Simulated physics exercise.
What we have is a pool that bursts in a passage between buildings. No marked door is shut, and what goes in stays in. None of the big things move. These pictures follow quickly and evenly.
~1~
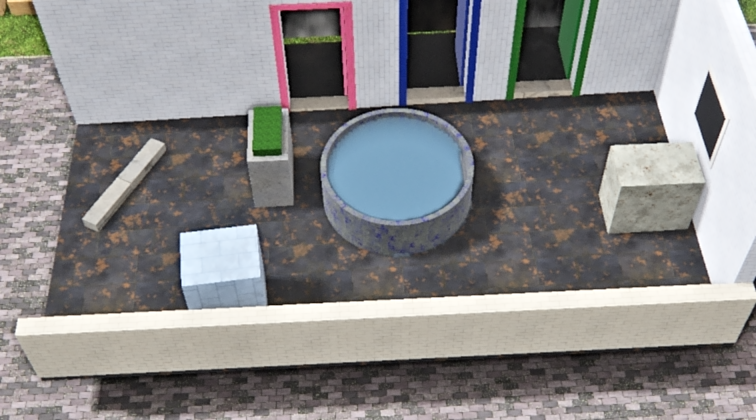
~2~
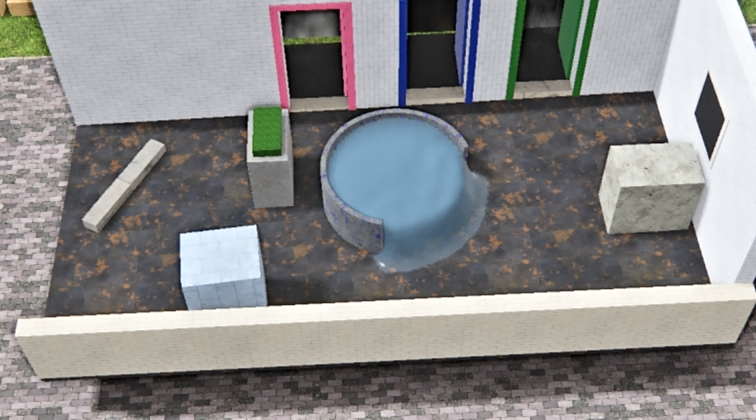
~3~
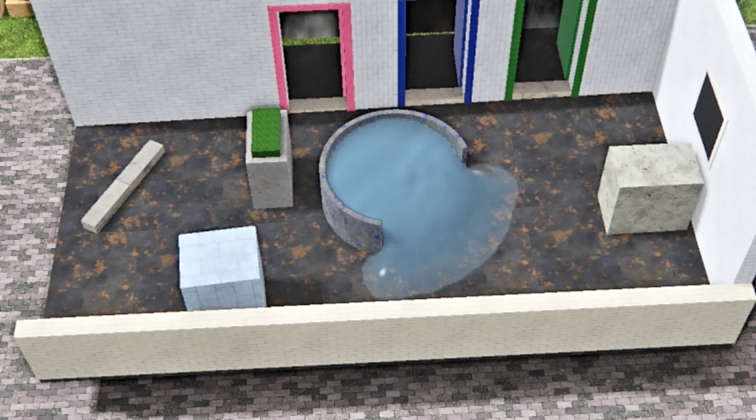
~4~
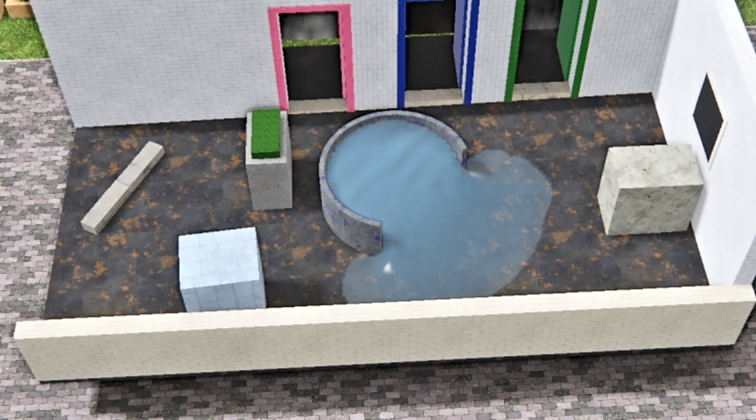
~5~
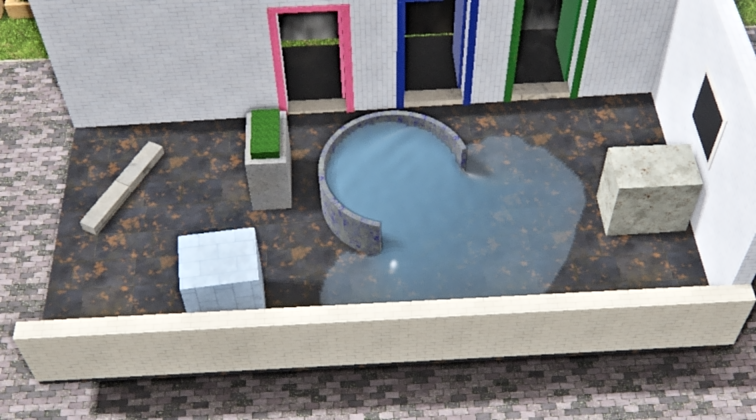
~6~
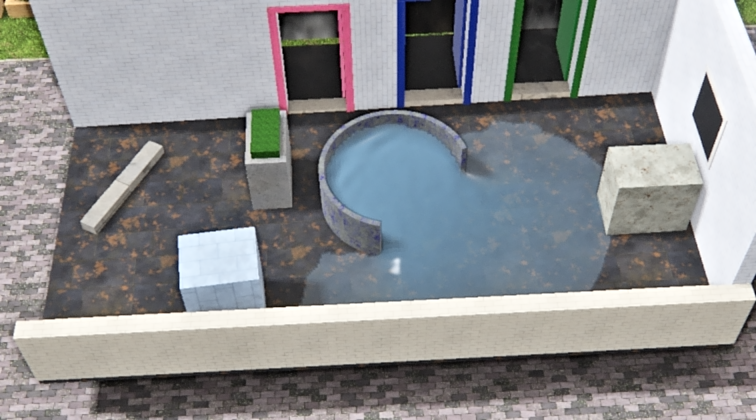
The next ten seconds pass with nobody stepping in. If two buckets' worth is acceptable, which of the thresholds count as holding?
The pink door counts as holding, the blue door counts as holding, the green door counts as holding.
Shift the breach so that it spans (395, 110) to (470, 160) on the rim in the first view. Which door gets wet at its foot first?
That would be the blue one.
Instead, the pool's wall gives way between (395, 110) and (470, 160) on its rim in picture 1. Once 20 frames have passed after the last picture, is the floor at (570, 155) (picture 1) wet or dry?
Spot status: Drenched.
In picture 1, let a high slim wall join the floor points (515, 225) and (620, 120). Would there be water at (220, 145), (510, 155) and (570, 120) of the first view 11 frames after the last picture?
Taking them in order, I'd say parched, soaked and soaked.
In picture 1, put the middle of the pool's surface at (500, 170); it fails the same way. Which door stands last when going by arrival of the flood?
That would be the pink one, I say.
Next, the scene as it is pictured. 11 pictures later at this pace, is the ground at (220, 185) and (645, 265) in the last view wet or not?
The first spot is bone-dry and the second inundated.
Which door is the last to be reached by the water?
Last in line is the pink door.
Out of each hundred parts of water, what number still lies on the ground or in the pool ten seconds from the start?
The share not yet gone is roughly 86 percent.
A moment on, water covers 35 % of the floor; the pink door not reached, the blue door not reached, the green door wet at the sill, nothing in.
Next, water covers 45 % of the floor; the pink door not reached, the blue door not reached, the green door wet at the sill, nothing in.
Then, water covers 50 % of the floor; the pink door not reached, the blue door not reached, the green door wet at the sill, nothing in.
Later, water covers 75 % of the floor; the pink door wet at the sill, nothing in, the blue door under two buckets in, the green door under two buckets in.
In the end, water covers 90 % of the floor; the pink door under two buckets in, the blue door under two buckets in, the green door under two buckets in.
